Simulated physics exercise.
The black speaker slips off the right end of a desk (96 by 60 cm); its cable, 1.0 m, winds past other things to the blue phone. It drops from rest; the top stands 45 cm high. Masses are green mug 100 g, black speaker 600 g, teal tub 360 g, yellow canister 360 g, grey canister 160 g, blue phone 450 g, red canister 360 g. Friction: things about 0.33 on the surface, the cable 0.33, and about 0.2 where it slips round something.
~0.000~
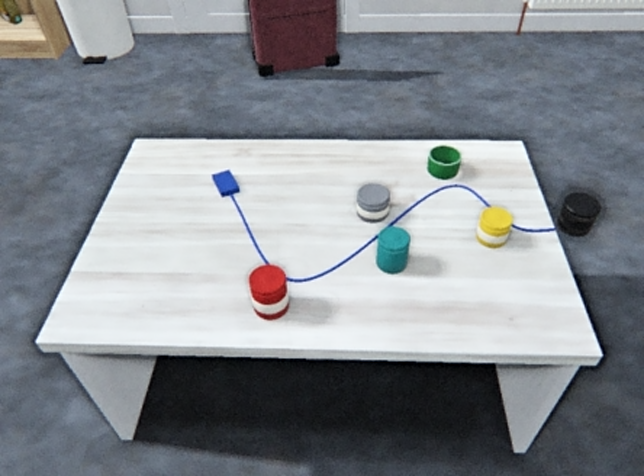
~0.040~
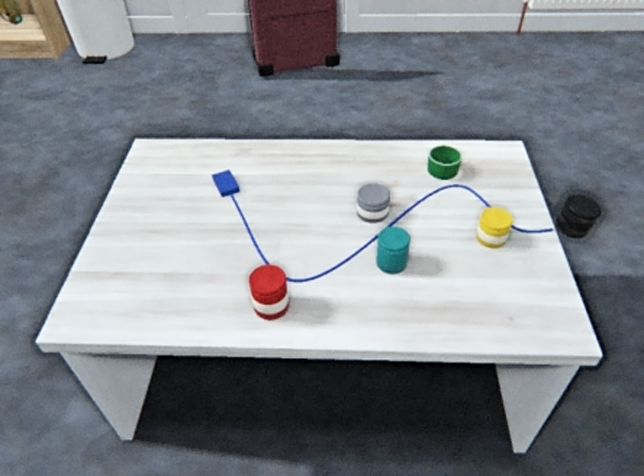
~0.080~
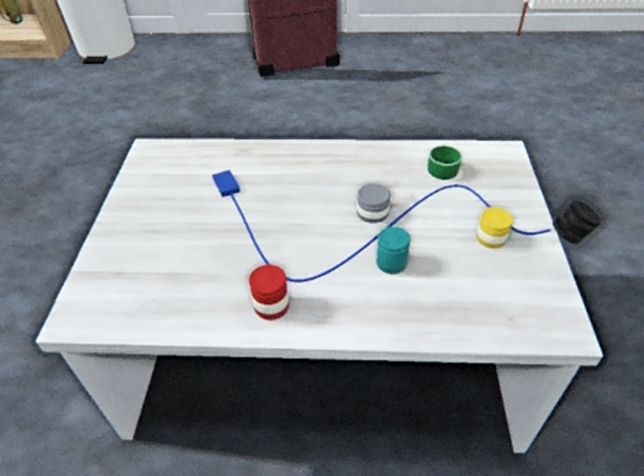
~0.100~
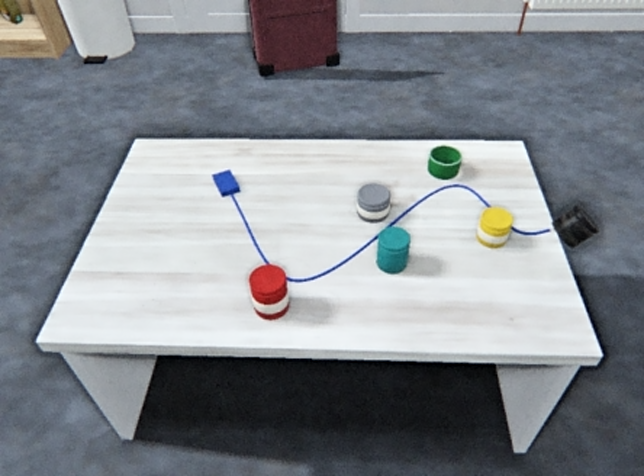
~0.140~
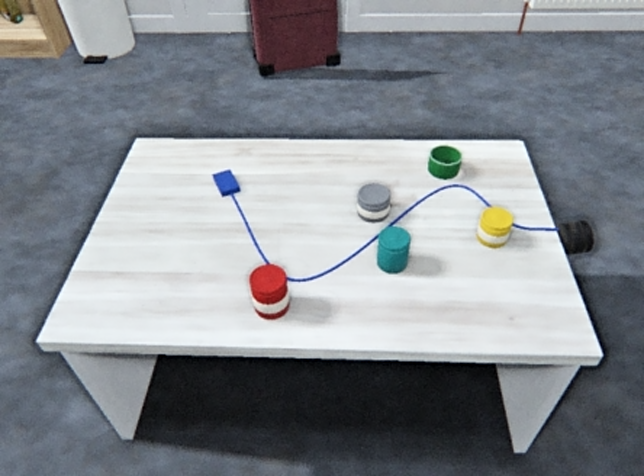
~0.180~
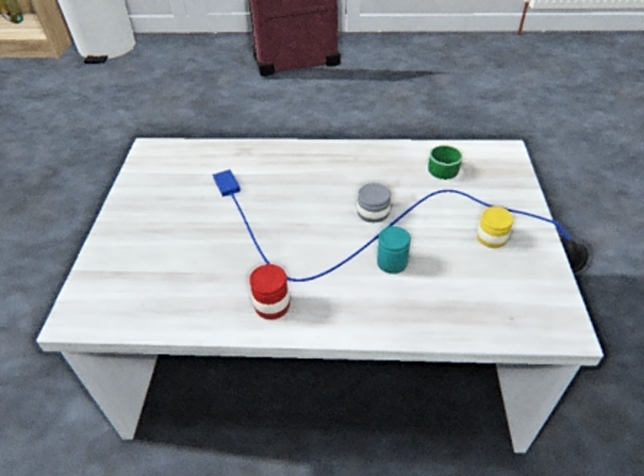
At the start, a blue cable winds across a white table from a small blue block, past several coloured canisters, to a black object at the right edge. The black object tilts over and slips lower beside the edge, and then the cable's right end shifts and straightens while everything else stays still.
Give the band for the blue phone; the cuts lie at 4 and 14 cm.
The blue phone moves a moderate way.
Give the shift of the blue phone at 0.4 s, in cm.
About 6 cm.
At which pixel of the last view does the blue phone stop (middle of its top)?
Near (266, 186).
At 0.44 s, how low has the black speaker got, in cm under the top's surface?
Some 40 cm.
After 0.4 s, the cable's tail end at (270, 183); blue phone 6 cm off its start, grey canister 5 cm off its start, black speaker over the edge.
After 0.7 s, the cable's tail end at (280, 182); blue phone 10 cm off its start, grey canister 6 cm off its start, black speaker over the edge.
After 0.9 s, the cable's tail end at (280, 182); blue phone 10 cm off its start at (266, 186), grey canister 6 cm off its start at (380, 175), black speaker over the edge.
After 1.2 s, the cable's tail end at (280, 182); blue phone 10 cm off its start, grey canister 6 cm off its start, black speaker over the edge.
After 2.4 s, the cable's tail end at (280, 182); blue phone 10 cm off its start at (266, 186), grey canister 6 cm off its start at (380, 175), black speaker over the edge.
